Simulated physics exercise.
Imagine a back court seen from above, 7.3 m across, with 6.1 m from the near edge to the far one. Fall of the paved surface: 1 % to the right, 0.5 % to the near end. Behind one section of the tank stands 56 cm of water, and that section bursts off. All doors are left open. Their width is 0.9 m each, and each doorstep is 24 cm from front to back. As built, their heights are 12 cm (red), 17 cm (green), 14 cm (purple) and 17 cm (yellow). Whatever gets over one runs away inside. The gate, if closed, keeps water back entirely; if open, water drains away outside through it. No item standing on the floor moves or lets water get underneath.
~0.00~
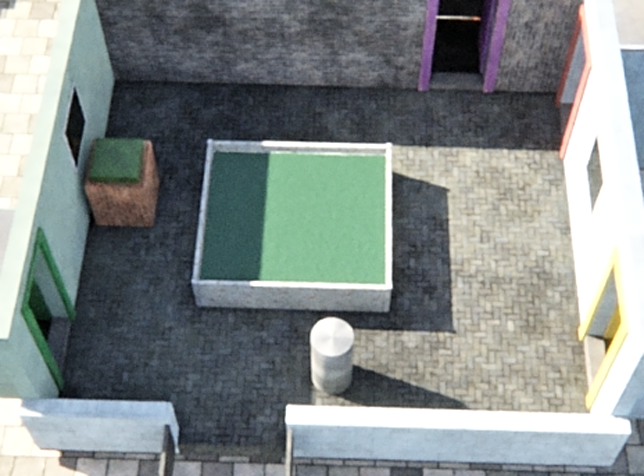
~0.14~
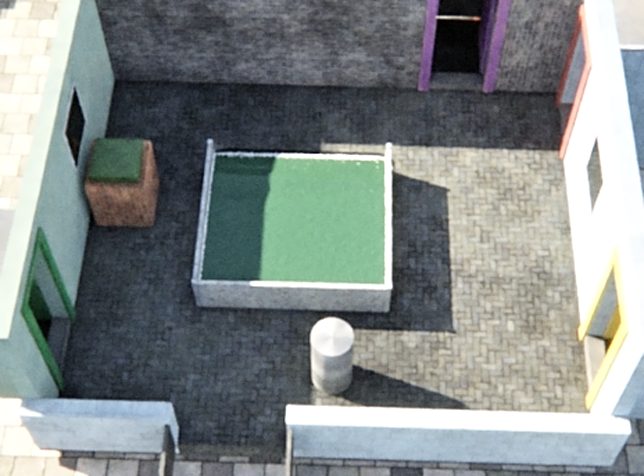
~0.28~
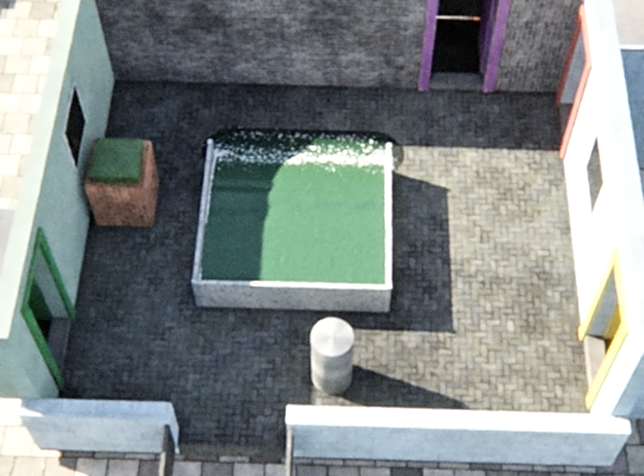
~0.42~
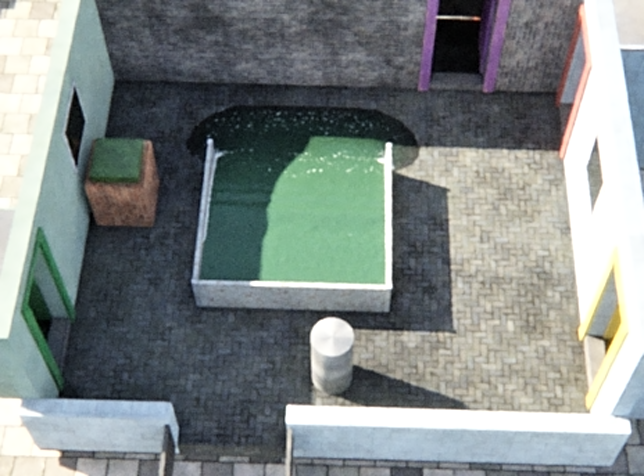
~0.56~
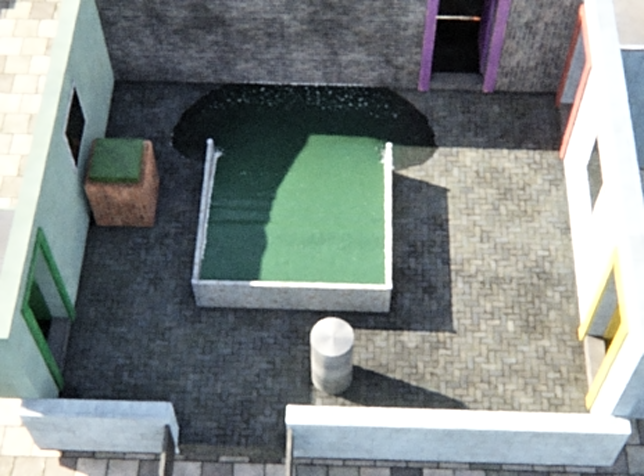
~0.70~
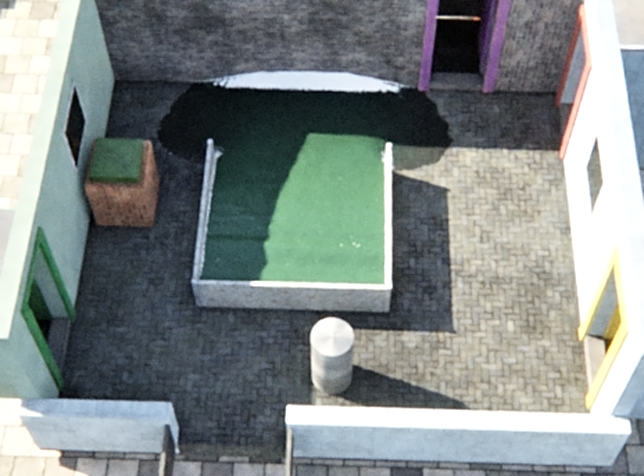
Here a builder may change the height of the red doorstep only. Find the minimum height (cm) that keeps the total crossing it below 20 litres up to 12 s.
The minimum is roughly 27 cm.
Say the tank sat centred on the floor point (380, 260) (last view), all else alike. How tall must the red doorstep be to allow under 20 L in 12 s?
Minimum: Approx. 29 cm.
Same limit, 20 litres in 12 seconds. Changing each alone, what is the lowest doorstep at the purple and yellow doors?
About 12.0 cm at purple and about 8.5 cm at yellow.
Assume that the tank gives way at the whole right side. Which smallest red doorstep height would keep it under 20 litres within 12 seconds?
A minimum of about 26 cm.
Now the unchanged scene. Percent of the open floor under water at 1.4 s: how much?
Near 20 per cent is wet.
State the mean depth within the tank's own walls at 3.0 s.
Around 16 cm deep on average.
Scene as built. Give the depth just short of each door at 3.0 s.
Lab note, cm: Red 32; green 0; purple 16; yellow 0.
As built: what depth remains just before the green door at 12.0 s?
You'd measure close to 4.0 cm there.
After 1.4 s water covers 20 % of the floor, deepest (42 cm) near (300, 100); it has not reached the red door.
After 3.0 s water covers 35 % of the floor, deepest (38 cm) near (110, 175); 32 cm at the red door, 58 litres in over its 12 cm doorstep.
After 12.0 s water covers 95 % of the floor, deepest (14 cm) near (575, 441); 12 cm at the red door, 278 litres in over its 12 cm doorstep.
At the red door as built, the water arrived by 2.1 s and peaked near 32 cm at 3.0 s.
Run again over the same 12 s with other heights there, 53 litres in over 23 cm, 5 litres over 31 cm. The limit of 20 litres is kept from about 27 cm up.
